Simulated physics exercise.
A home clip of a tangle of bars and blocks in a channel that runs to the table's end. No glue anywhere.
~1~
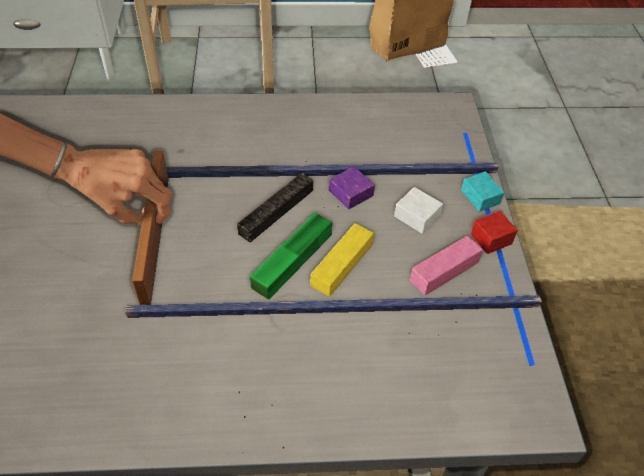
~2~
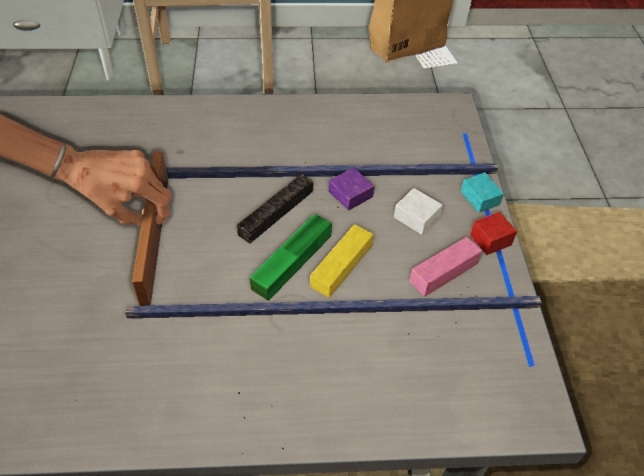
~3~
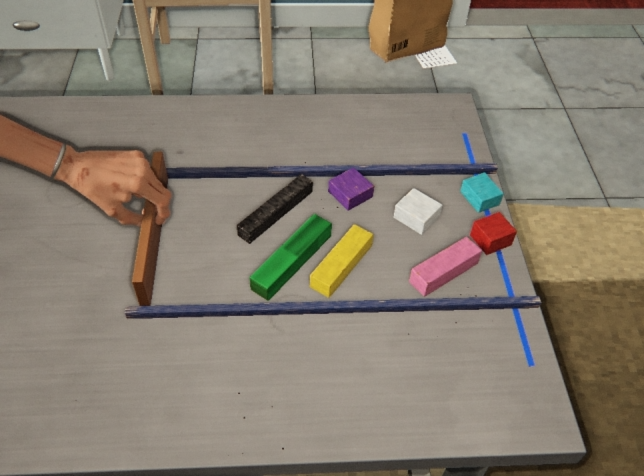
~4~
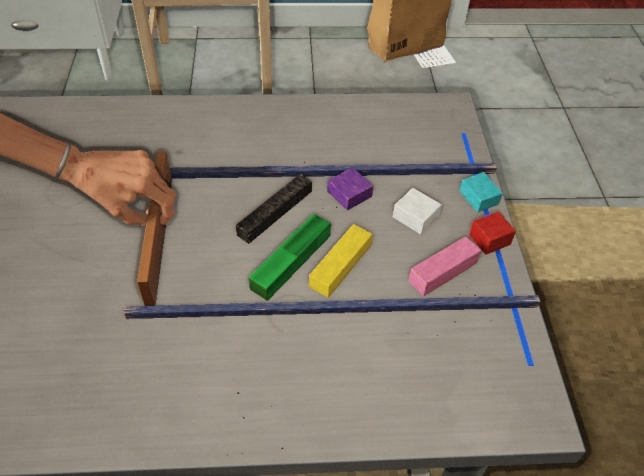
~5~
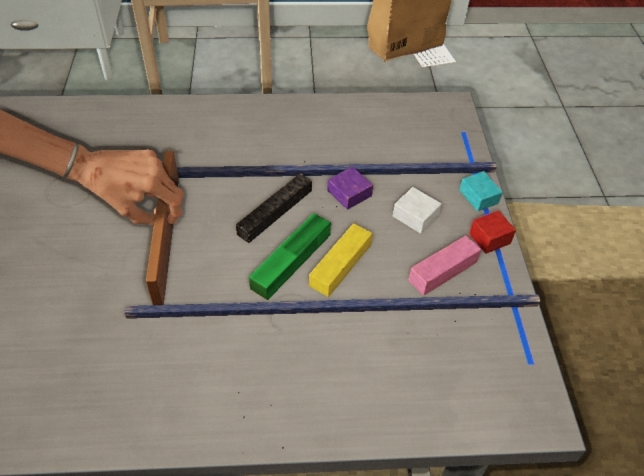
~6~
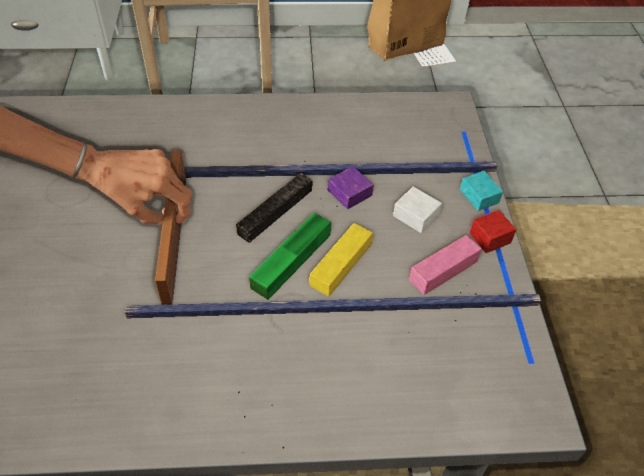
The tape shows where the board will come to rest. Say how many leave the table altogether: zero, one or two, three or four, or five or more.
In the end the number that fall off is five or more.
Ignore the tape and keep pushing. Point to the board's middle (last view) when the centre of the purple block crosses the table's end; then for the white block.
Its middle is around (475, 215) and around (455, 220).
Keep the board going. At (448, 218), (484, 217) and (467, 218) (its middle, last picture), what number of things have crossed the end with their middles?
Past the end: 2, 6 and 4.
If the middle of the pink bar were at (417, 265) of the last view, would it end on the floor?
Then it drops off.
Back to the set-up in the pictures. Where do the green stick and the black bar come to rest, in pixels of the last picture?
About (525, 245), and the other about (494, 200).
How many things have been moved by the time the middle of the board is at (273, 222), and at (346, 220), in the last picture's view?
2 and 4.
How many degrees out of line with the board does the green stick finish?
Roughly 15° out of line.
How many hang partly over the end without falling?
The number is 1.
A little later, none off yet; turquoise block at rest near (481, 191); red block at rest near (493, 231); pink bar at rest near (446, 265).
Next, none off yet; turquoise block at rest near (481, 191); red block moving near (498, 226); pink bar shifted a little near (482, 264).
When it is over, the number that fall off is five or more; down, yellow bar, purple block, white block, pink bar, red block and turquoise block.
